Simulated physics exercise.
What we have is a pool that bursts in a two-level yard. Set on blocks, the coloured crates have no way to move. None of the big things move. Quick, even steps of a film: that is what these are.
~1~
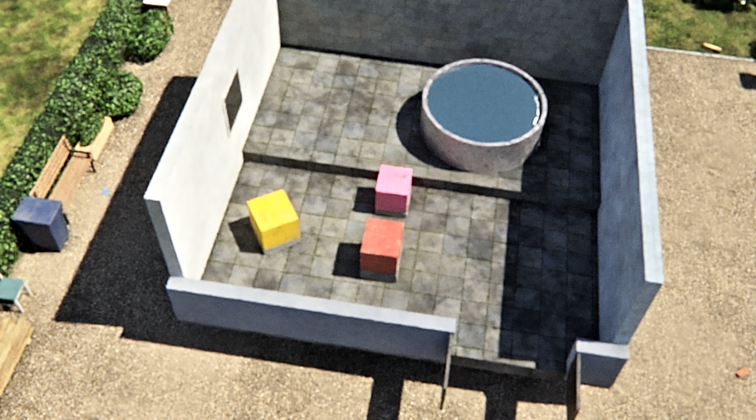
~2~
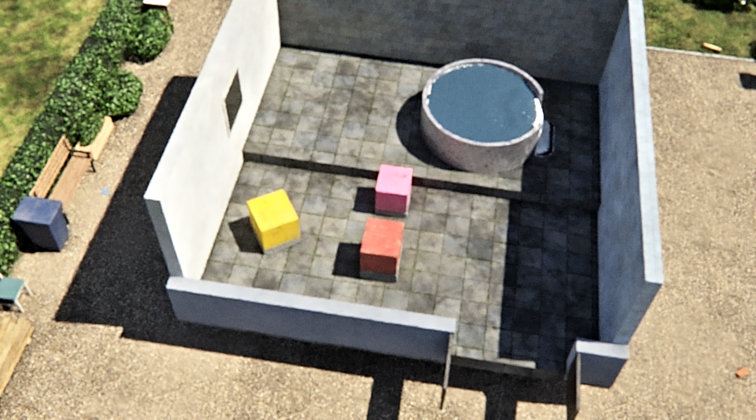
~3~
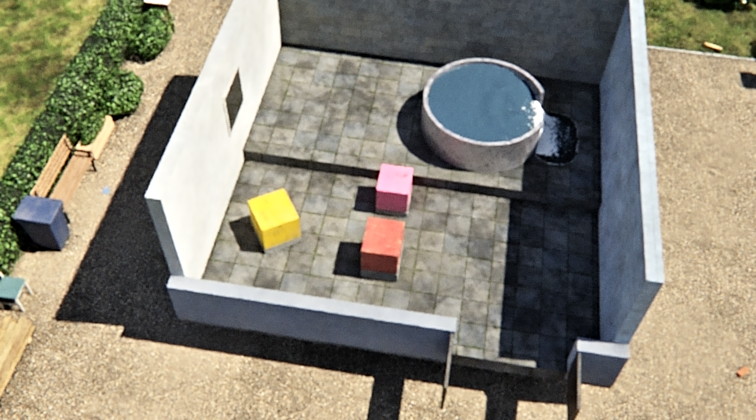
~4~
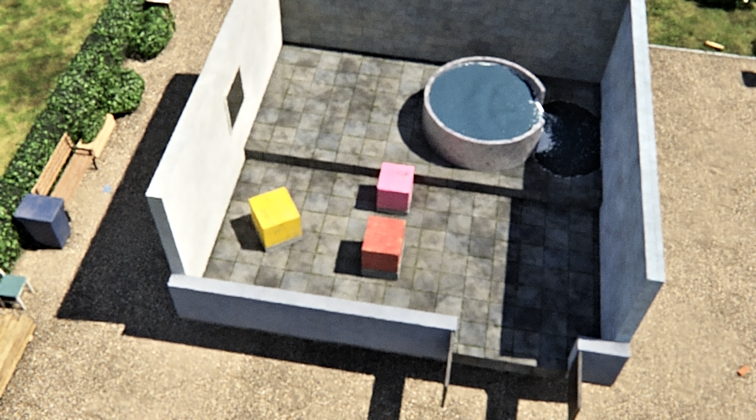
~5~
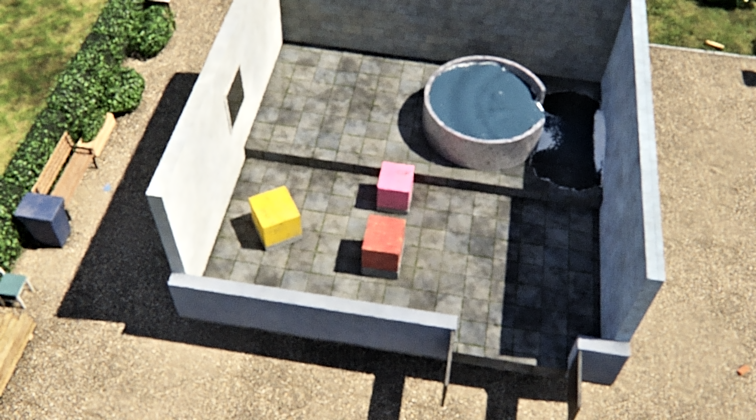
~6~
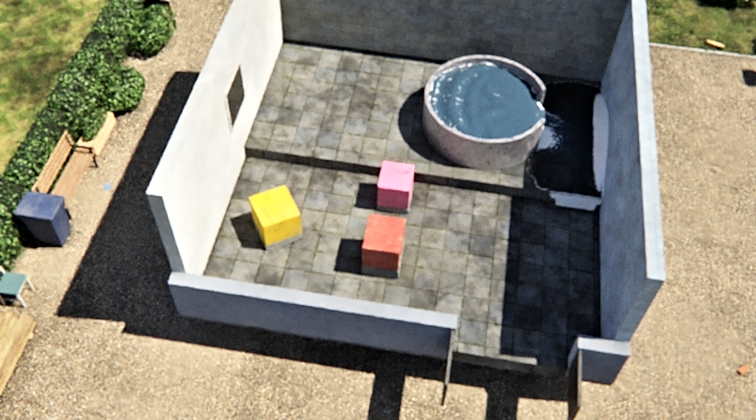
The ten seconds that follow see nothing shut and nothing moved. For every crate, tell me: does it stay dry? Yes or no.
Here is how it goes: The pink crate, yes, it stays dry; the yellow crate, yes, it stays dry; the red crate, yes, it stays dry.
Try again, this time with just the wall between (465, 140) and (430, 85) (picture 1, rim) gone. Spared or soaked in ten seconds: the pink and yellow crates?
As I see it, pink is doused and yellow is doused.
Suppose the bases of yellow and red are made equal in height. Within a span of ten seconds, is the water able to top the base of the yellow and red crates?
In that case the yellow one is left dry and the red one is left dry.
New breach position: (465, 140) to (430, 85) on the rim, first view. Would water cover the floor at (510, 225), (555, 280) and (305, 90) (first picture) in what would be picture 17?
Those three come out moisture-free, moisture-free and soaked, one after another.
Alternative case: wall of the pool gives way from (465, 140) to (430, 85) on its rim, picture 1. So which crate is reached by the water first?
First comes the one in pink.
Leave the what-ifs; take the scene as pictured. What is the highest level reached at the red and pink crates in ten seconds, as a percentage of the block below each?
Close to 30 per cent, and close to 40 per cent, in that order.
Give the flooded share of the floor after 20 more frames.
The answer is around 45 per cent.
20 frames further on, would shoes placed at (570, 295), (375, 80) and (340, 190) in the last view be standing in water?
Status per point, in sequence: Waterlogged, then waterlogged, then unwetted.
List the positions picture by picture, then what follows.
Still water in the round pool at (484, 103), in the first picture.
The front is at a hidden place, out from the gap at (538, 126), in the second picture.
Water pours out at (539, 127) and has run to (568, 159), in the third picture.
Water pours out at (540, 126) and has run to (600, 125), in the fourth picture.
Water pours out at (540, 125) and has run to (601, 183), in the fifth picture.
The front is at (601, 199), out from the gap at (540, 124), in the sixth picture.
A moment on, water covers 10 % of the floor; the pink crate not reached, the yellow crate not reached, the red crate not reached.
Next, water covers 25 % of the floor; the pink crate not reached, the yellow crate not reached, the red crate not reached.
Then, water covers 45 % of the floor; the pink crate not reached, the yellow crate not reached, the red crate not reached.
Later, water covers 70 % of the floor; the pink crate not reached, the yellow crate not reached, the red crate water round its plinth.
In the end, water covers 90 % of the floor; the pink crate stayed above the water, the yellow crate stayed above the water, the red crate stayed above the water.
